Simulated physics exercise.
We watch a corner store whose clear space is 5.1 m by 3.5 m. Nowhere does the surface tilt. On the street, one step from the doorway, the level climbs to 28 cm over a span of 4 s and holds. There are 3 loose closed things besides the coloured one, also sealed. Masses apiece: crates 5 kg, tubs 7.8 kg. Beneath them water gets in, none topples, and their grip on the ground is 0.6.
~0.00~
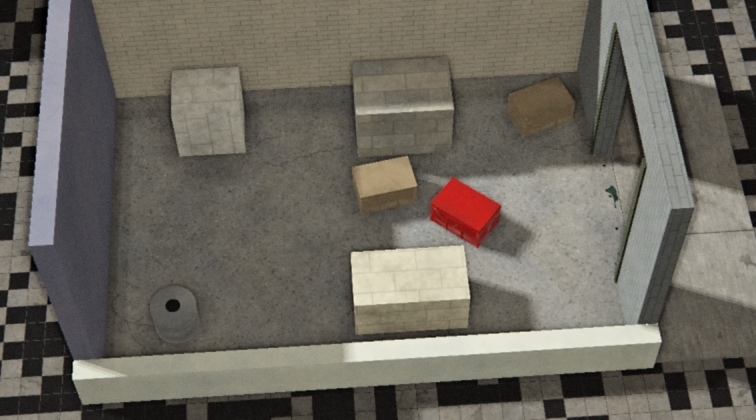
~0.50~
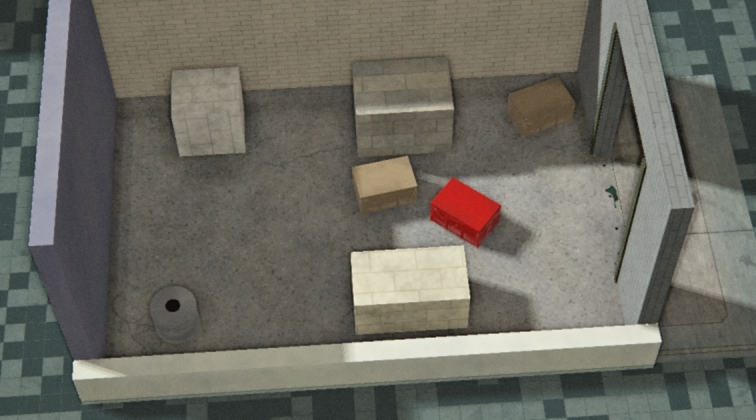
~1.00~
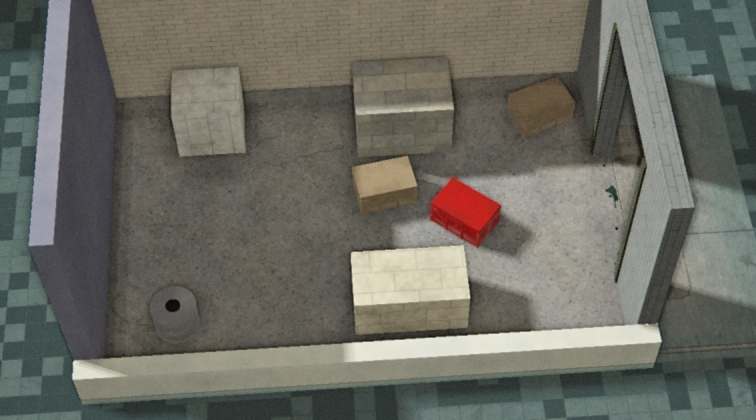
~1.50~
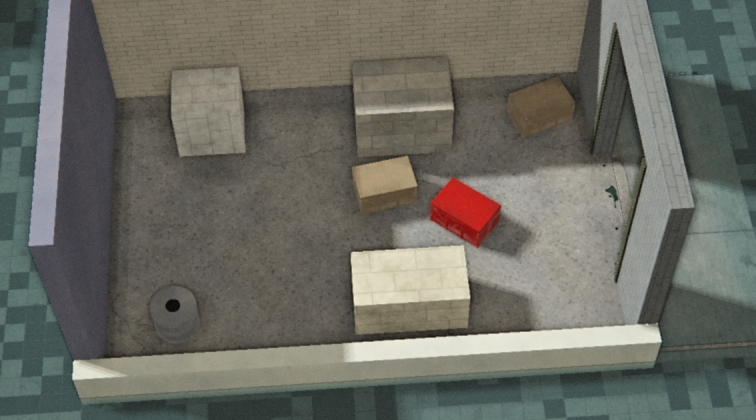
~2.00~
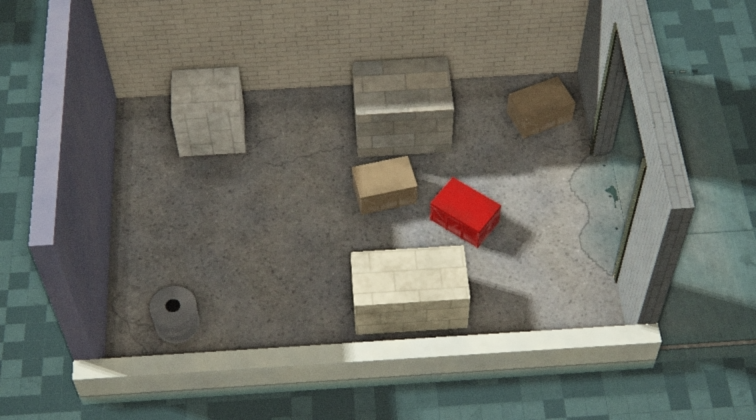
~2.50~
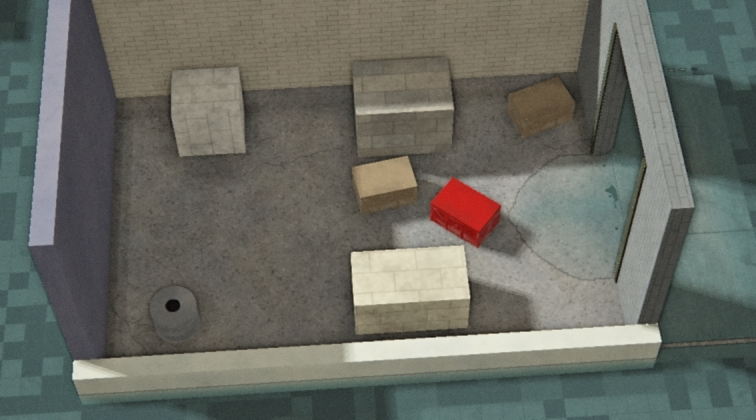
Water spreads over the checkered ground outside a small walled room seen from above, turning it blue-green. Later a thin, curved sheet of it enters through the doorway on the right and widens across the floor toward the red crate, while the crate, boxes and blocks all stay still.
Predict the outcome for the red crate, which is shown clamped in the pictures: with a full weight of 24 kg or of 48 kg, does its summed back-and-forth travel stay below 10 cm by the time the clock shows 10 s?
The outcome: Both weights fail.
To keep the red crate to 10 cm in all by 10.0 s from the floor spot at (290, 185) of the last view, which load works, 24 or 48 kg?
The answer: You need the heavier weight.
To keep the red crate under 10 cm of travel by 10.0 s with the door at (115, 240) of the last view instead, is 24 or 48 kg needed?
Answer: Only the upper mass works.
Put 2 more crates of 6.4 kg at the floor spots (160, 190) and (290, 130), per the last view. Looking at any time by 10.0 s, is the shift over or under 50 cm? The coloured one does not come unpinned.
Those two come out over the line and inside the line, in that order.
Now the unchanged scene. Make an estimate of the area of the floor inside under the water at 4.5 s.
My estimate is roughly 7.0 m2.
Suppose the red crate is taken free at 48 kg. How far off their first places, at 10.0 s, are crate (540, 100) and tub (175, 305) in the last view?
They've ended up 10 cm and 20 cm away, in that order.
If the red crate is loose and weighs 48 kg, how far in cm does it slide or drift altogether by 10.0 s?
I'd say close to 140 cm in total.
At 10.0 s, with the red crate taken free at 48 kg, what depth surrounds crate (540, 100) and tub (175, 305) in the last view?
Some 10 cm at the first, some 17 cm at the second.
After 3.5 s the red crate would be 2 cm from its start with 24 kg and 0 cm from its start with 48 kg; 7 cm of water round it then.
After 4.5 s the red crate would be 41 cm from its start with 24 kg and 0 cm from its start with 48 kg; 9 cm of water round it then.
After 7.0 s the red crate would be 280 cm from its start with 24 kg and 17 cm from its start with 48 kg; 11 cm of water round it then.
After 10.0 s the red crate would be 296 cm from its start with 24 kg and 145 cm from its start with 48 kg; 11 cm of water round it then.
